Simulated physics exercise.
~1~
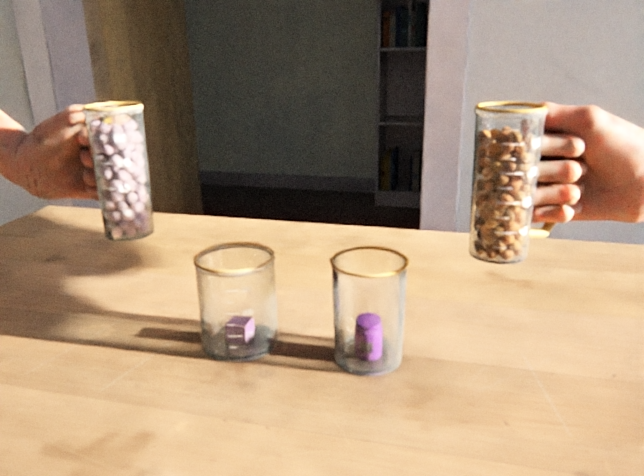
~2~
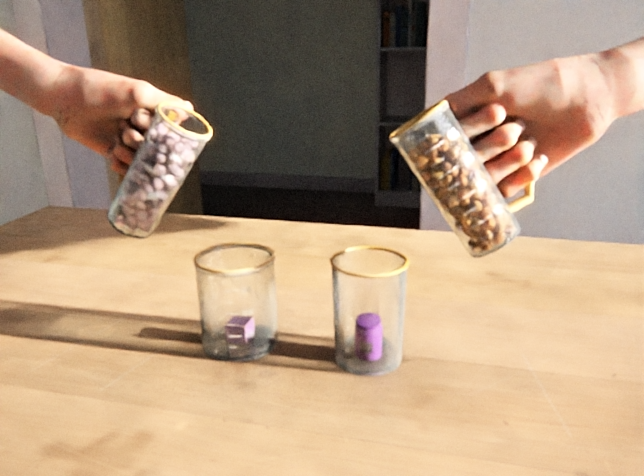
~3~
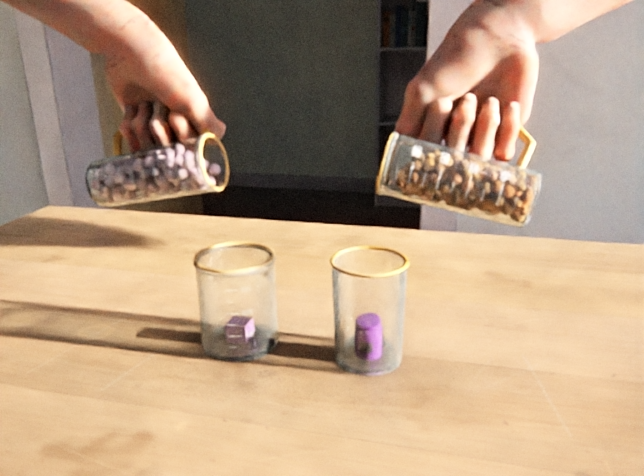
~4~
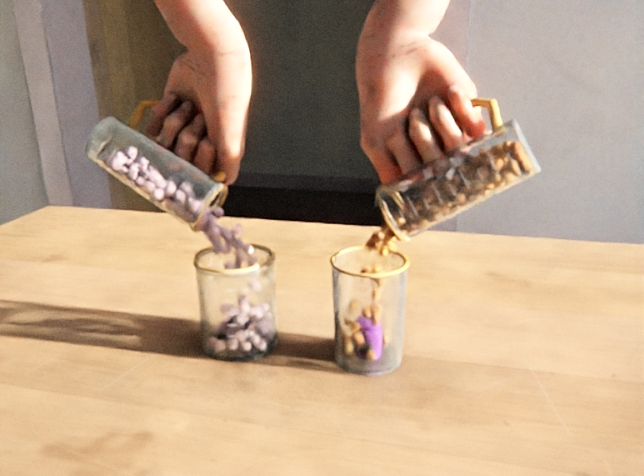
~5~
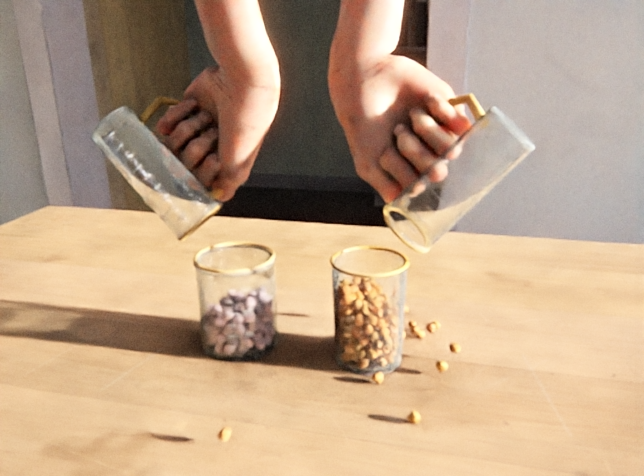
Two hands hold clear, gold-rimmed cups above a wooden table, the left one full of pale lilac pieces and the right one full of brown pieces. Seen from the front and slightly above, two clear glasses stand between them, with a small purple block in the left and a purple cylinder in the right. The hands move inward and tip the cups onto their sides over the glasses. They tilt further, and pieces tumble down around the purple objects. Finally both cups are empty, both objects are buried, and several brown pieces lie scattered on the table.
